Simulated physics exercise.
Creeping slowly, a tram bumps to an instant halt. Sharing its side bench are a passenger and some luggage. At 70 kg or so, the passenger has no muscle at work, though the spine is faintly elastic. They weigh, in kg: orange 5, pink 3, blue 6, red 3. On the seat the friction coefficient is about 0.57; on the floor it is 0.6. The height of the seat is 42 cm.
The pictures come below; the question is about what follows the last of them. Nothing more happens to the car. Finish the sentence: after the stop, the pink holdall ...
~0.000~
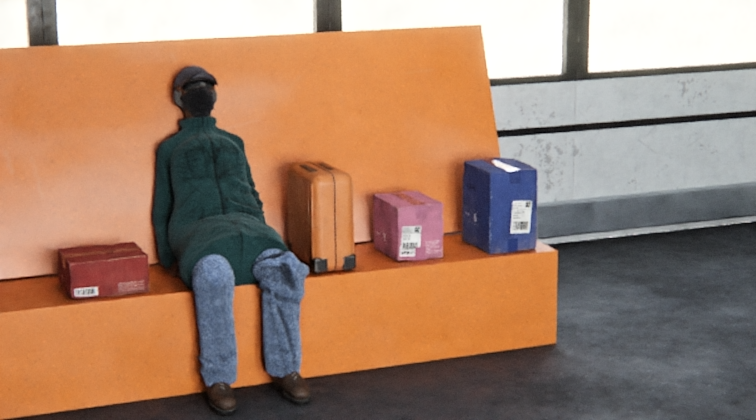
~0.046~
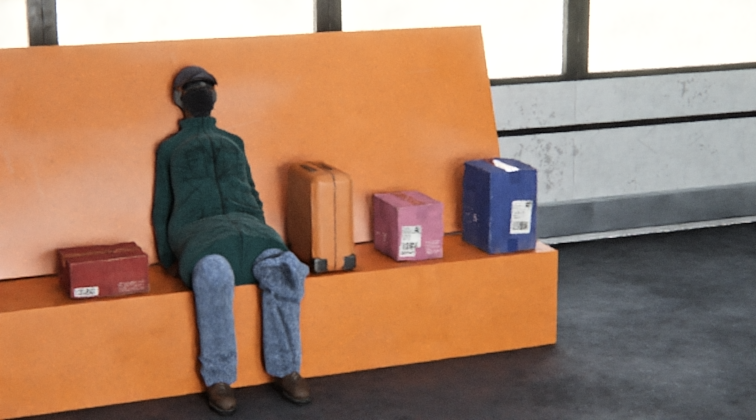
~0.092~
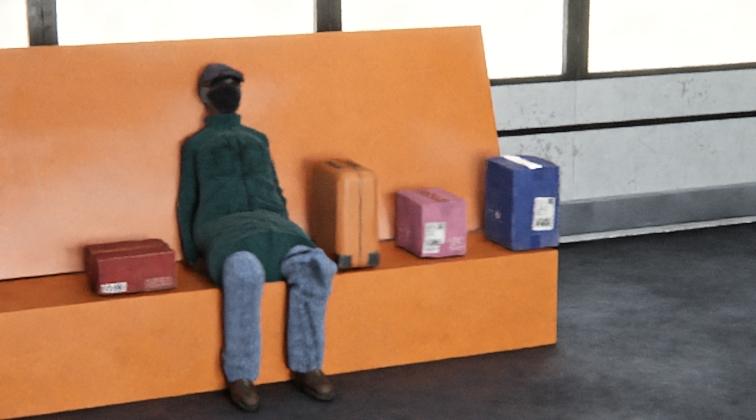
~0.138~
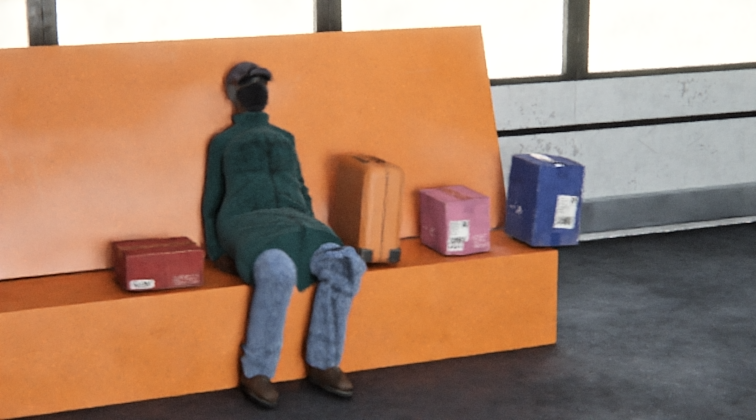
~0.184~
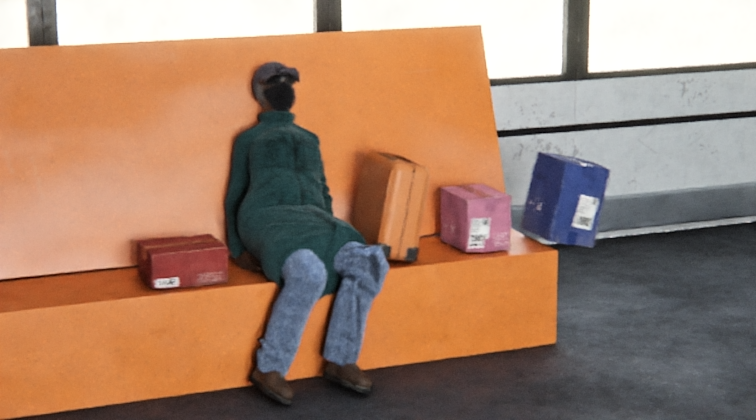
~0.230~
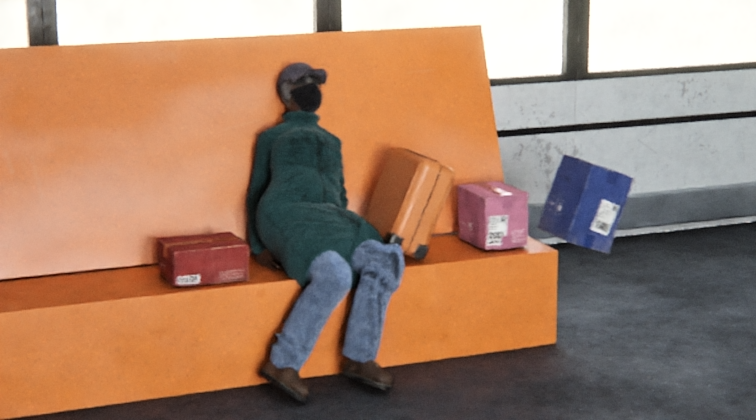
... has fallen down.
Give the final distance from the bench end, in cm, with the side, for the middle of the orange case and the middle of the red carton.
Orange case, 30 centimetres short; red carton, 120 centimetres short.
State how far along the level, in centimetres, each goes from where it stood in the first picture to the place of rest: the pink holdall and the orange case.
Pink holdall 130 and orange case 70.
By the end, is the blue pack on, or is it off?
As for the blue pack, it comes away.
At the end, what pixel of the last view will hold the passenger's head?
(444, 168).
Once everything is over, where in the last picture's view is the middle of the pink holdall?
About (651, 288).
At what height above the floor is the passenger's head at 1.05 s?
70 cm.
After 0.40 s the pink holdall is 2 cm past the bench end, tilted 15°, near (538, 212) in the last picture's view.
After 0.65 s the pink holdall is 34 cm past the bench end, tilted 55°, near (599, 266) in the last picture's view.
After 1.05 s the pink holdall is 65 cm past the bench end, tilted 90°, near (651, 288) in the last picture's view.
Final state at 2.2 s, orange case stays on; pink holdall drops off; blue pack drops off; red carton stays on; passenger's hips keep to the seat.
